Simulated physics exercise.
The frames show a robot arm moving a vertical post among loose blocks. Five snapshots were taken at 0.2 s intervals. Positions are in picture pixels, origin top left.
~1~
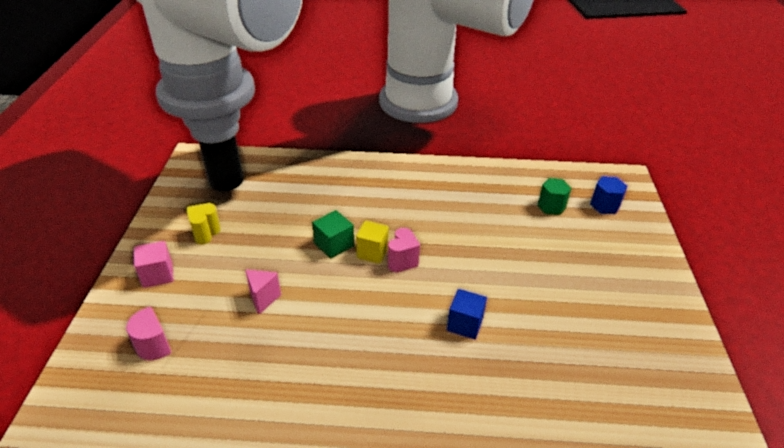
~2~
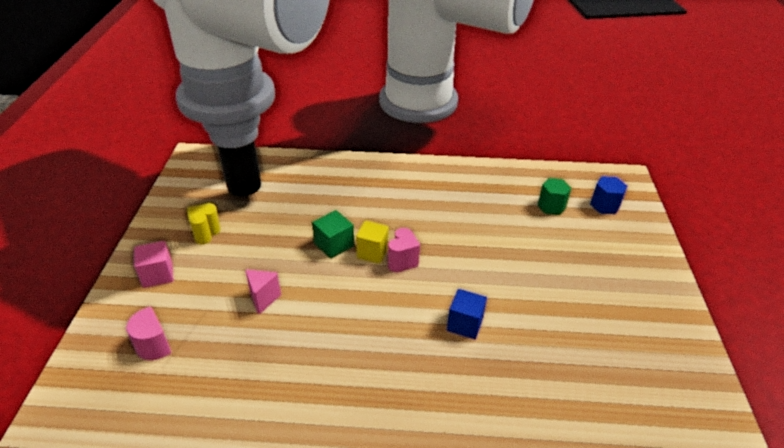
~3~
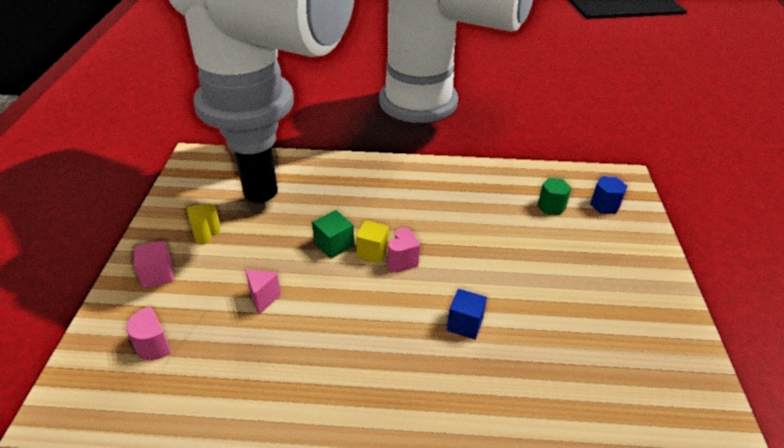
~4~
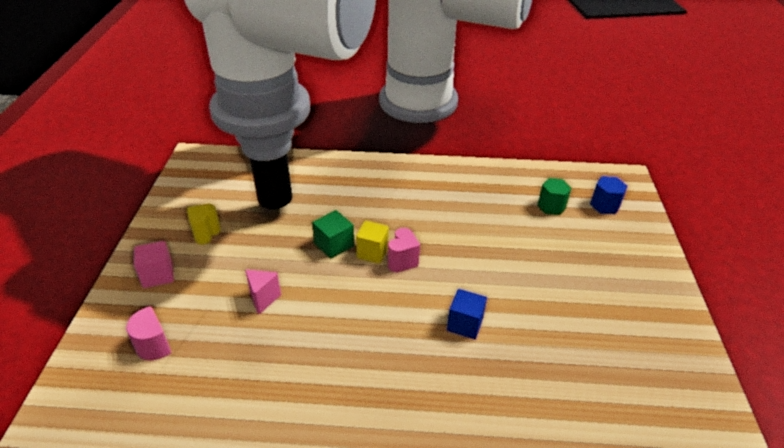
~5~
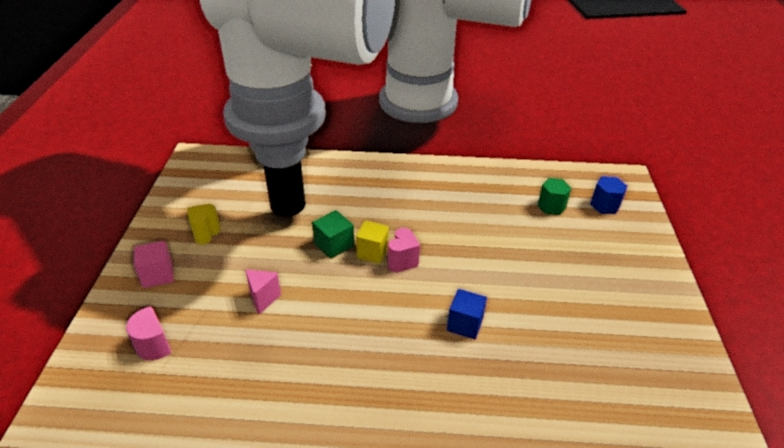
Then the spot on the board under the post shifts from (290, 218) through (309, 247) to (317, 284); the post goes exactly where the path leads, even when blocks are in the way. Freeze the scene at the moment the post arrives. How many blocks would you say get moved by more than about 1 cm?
It looks like one block will be pushed more than about 1 cm.
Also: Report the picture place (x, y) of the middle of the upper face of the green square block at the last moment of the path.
The middle of the upper face of the green square block will lie at about (347, 236) in the picture.
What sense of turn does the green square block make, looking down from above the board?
Looking down, my answer is that the green square block rotates anticlockwise.
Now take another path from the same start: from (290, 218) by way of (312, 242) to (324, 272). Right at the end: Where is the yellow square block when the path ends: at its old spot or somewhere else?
Answer: Moved.
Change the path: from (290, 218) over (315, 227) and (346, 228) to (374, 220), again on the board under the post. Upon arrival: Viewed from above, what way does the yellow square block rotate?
Counter-clockwise, from overhead.
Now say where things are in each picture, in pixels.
In the first frame, tip of the post (226, 181), middles of tops, pink three-sided block (259, 278), green square block (333, 223), yellow square block (372, 231).
In the second frame, post (244, 186), nothing pushed.
In the third frame, post (261, 192), nothing pushed.
In the fourth frame, post (275, 199), nothing pushed.
In the fifth frame, post (288, 206), pink three-sided block (259, 278), green square block (333, 223), yellow square block (372, 231).
What follows on the original path. One third of the way, post (303, 224); green square block (335, 224).
Two thirds of the way, post (311, 247); green square block (346, 234), turned 55° anticlockwise; yellow square block (376, 231), turned 15° anticlockwise.
At the end, post (316, 271); pink three-sided block unmoved; green square block (347, 236), turned 60° anticlockwise; yellow square block (378, 231), turned 15° anticlockwise.
